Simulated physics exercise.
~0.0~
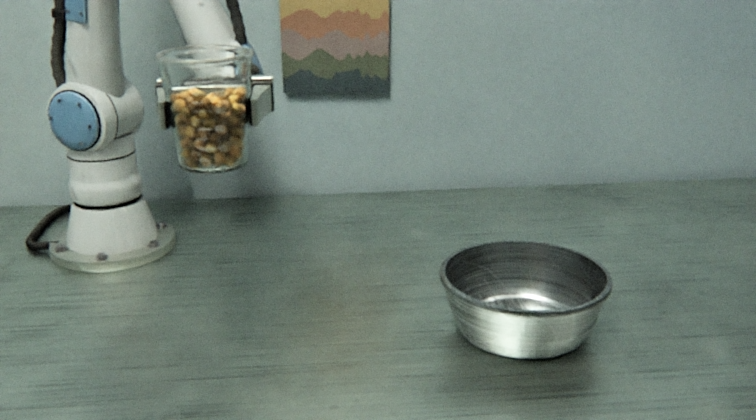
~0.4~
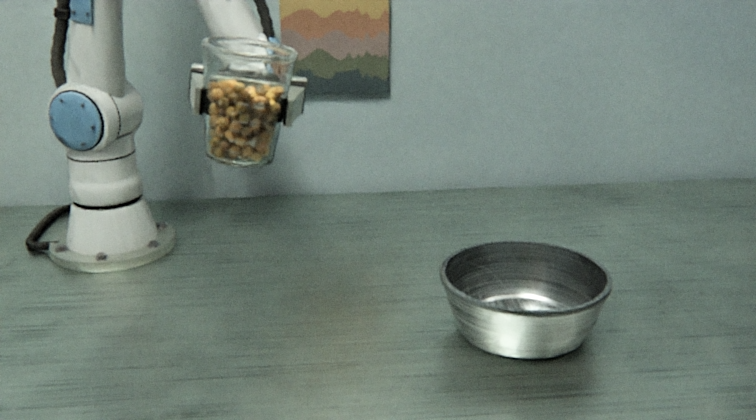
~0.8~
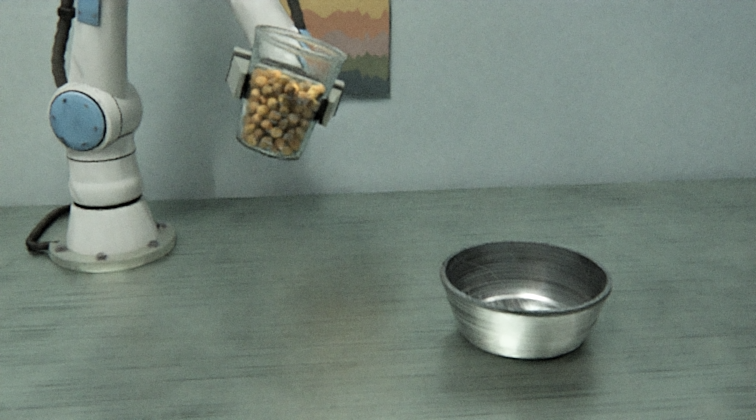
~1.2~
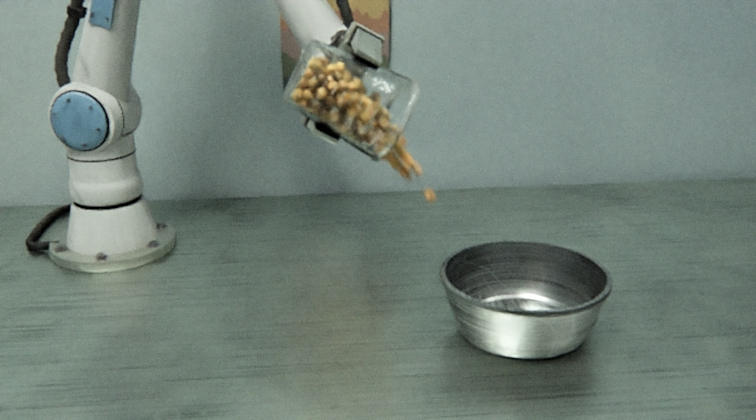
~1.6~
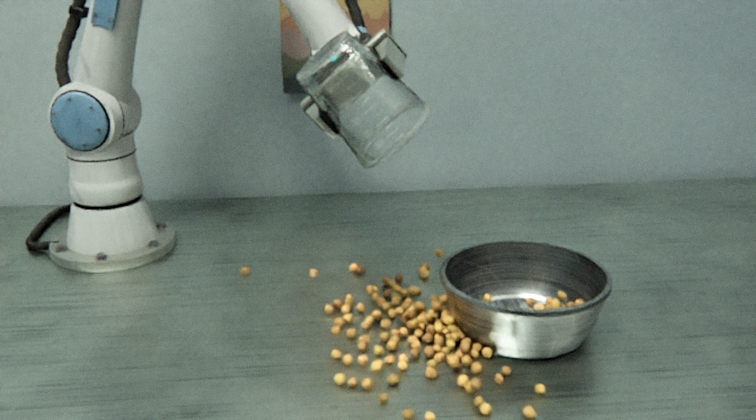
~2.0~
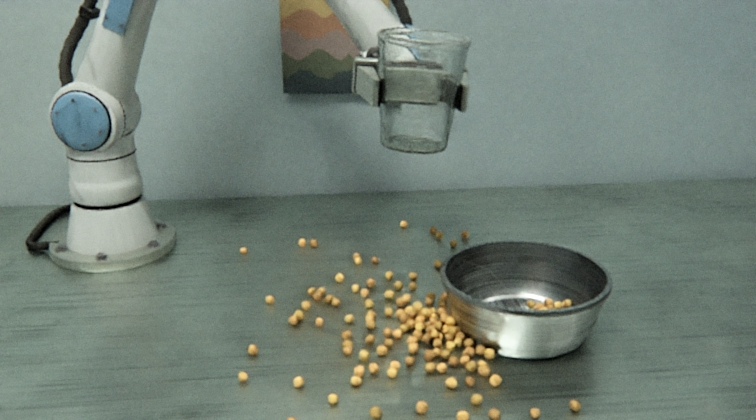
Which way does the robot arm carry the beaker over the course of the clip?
The arm carries the beaker to the right, toward the metal bowl.
